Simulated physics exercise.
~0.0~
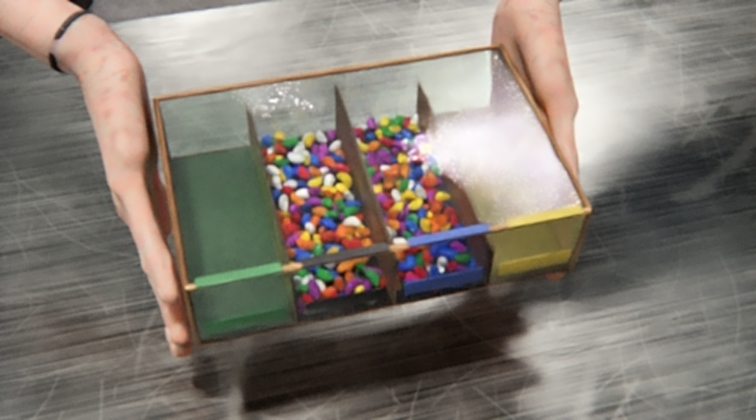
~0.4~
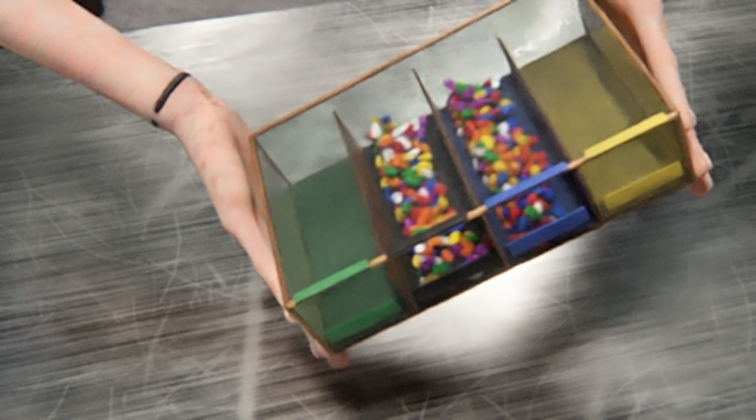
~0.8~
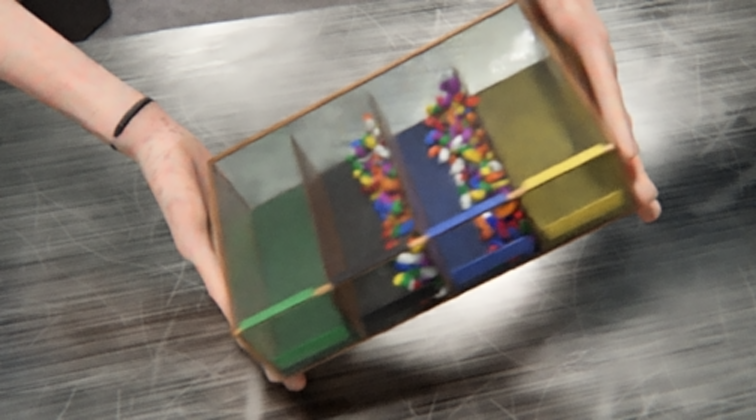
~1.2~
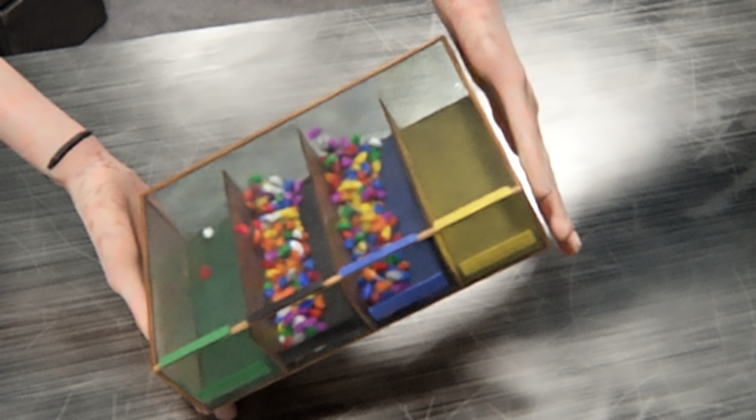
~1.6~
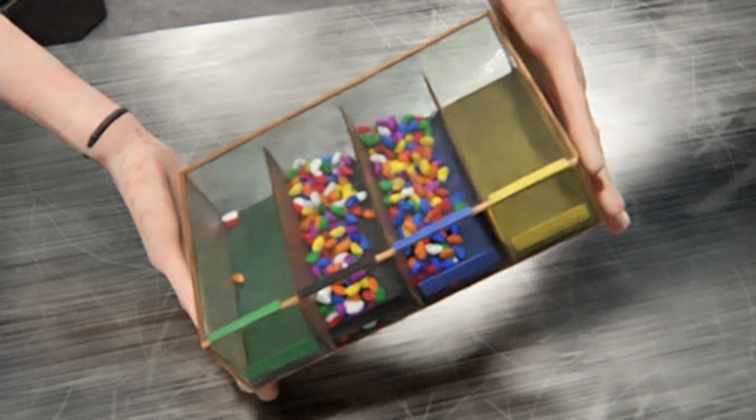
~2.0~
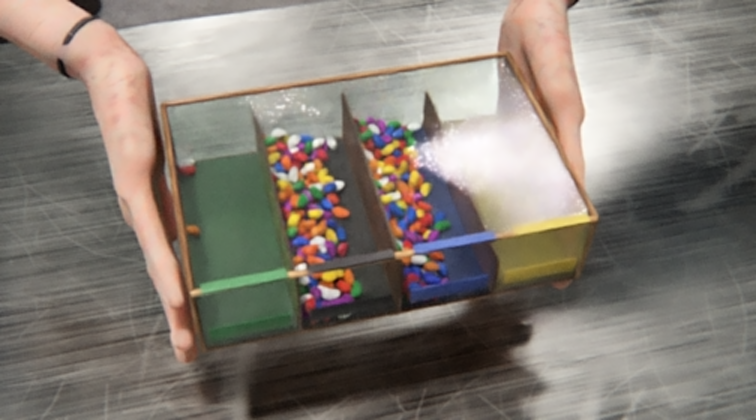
The clip opens with two hands holding a clear-lidded box of colorful jelly beans above a scratched metal table, the beans filling its black and blue middle sections while the green and yellow ends look empty. The hands tip the box so its right side rises, and it shifts right. Still slanted, it swings left and then back right, the beans sliding about between the partitions. A few stray beans appear in the green section. Finally the hands bring the box level again, with nearly all the beans in black and blue, a couple at green's left edge, and none visible in yellow.
